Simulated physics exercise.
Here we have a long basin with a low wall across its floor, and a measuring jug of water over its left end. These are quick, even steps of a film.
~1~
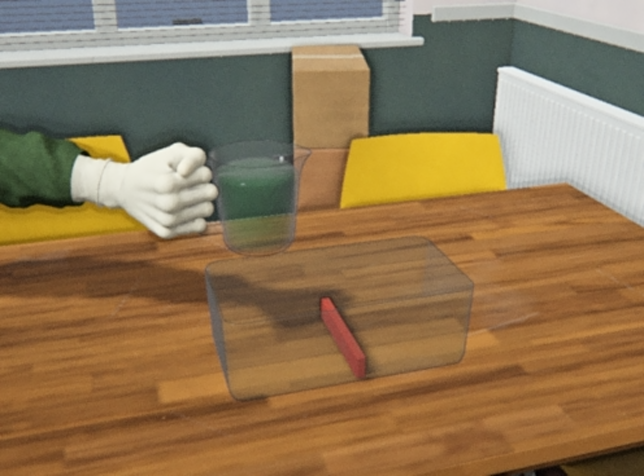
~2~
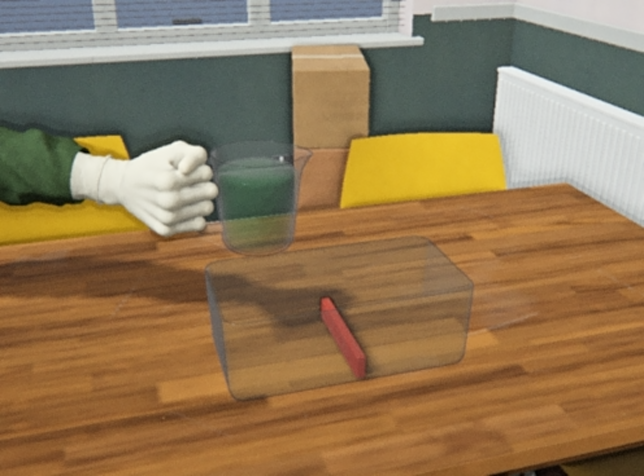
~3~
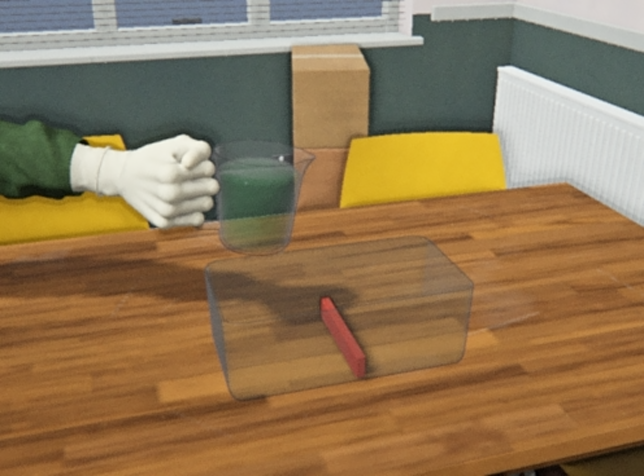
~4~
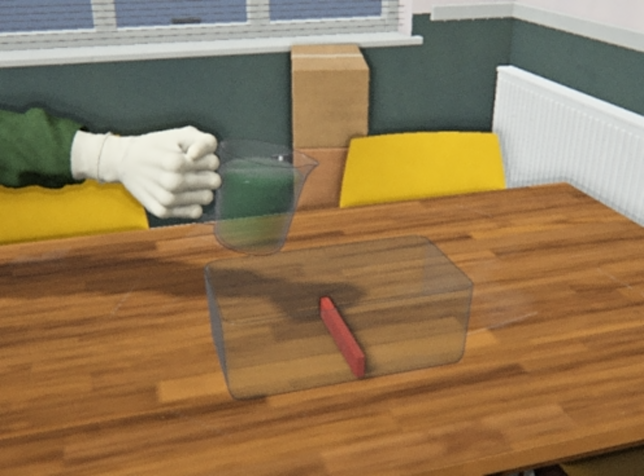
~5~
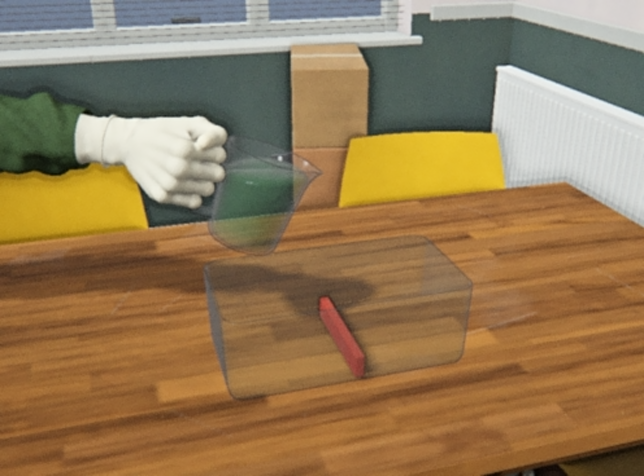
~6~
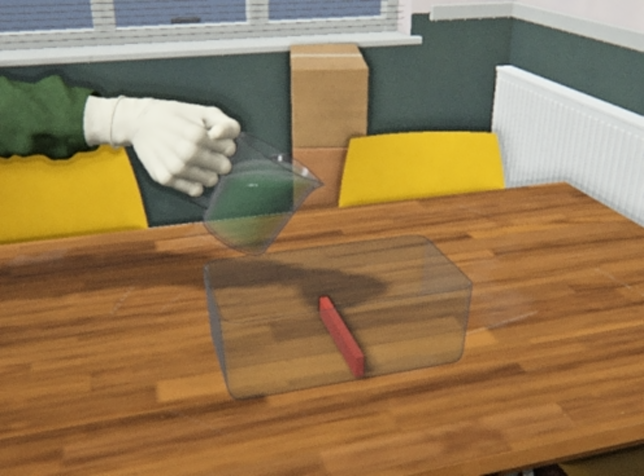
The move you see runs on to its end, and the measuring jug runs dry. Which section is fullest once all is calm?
The right-hand section gets the most.
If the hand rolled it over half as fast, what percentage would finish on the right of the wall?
About 90 per cent.
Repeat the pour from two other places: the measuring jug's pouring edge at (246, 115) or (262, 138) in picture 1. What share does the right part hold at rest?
Near 5 % and 10 %.
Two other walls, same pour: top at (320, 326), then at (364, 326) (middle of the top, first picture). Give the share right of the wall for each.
Near 95 % and 45 %.
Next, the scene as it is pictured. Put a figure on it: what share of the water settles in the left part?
Roughly 10 in a hundred.
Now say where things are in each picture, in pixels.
In the first picture, it leans 0°; its right rim is at (311, 150); the water meets the walls at (214, 173) and (296, 165); the long basin's rim runs from (214, 294) to (449, 261); the wall's top is at (342, 327).
In the second picture, it leans 2°; its right rim is at (312, 151); the water meets the walls at (215, 172) and (296, 165).
In the third picture, it leans 6°; its right rim is at (315, 155); the water meets the walls at (218, 170) and (298, 167).
In the fourth picture, it leans 13°; its right rim is at (319, 161); the water meets the walls at (220, 169) and (302, 167).
In the fifth picture, it leans 22°; its right rim is at (322, 171); the water meets the walls at (222, 174) and (307, 170).
In the sixth picture, it leans 33°; its right rim is at (325, 182); the water meets the walls at (220, 184) and (313, 174).
A moment on, the tilt is 91° and 58 per cent is still to pour, 0 is left of the wall and 17 right of it.
Next, the tilt is 93° and 22 per cent is still to pour, 2 is left of the wall and 58 right of it.
Then the tilt is 93° and 7 per cent is still to pour, 5 is left of the wall and 80 right of it.
Later the tilt is 93° and 2 per cent is still to pour, 6 is left of the wall and 88 right of it.
At rest 8 per cent lies left of the wall, 89 right of it and 3 outside.
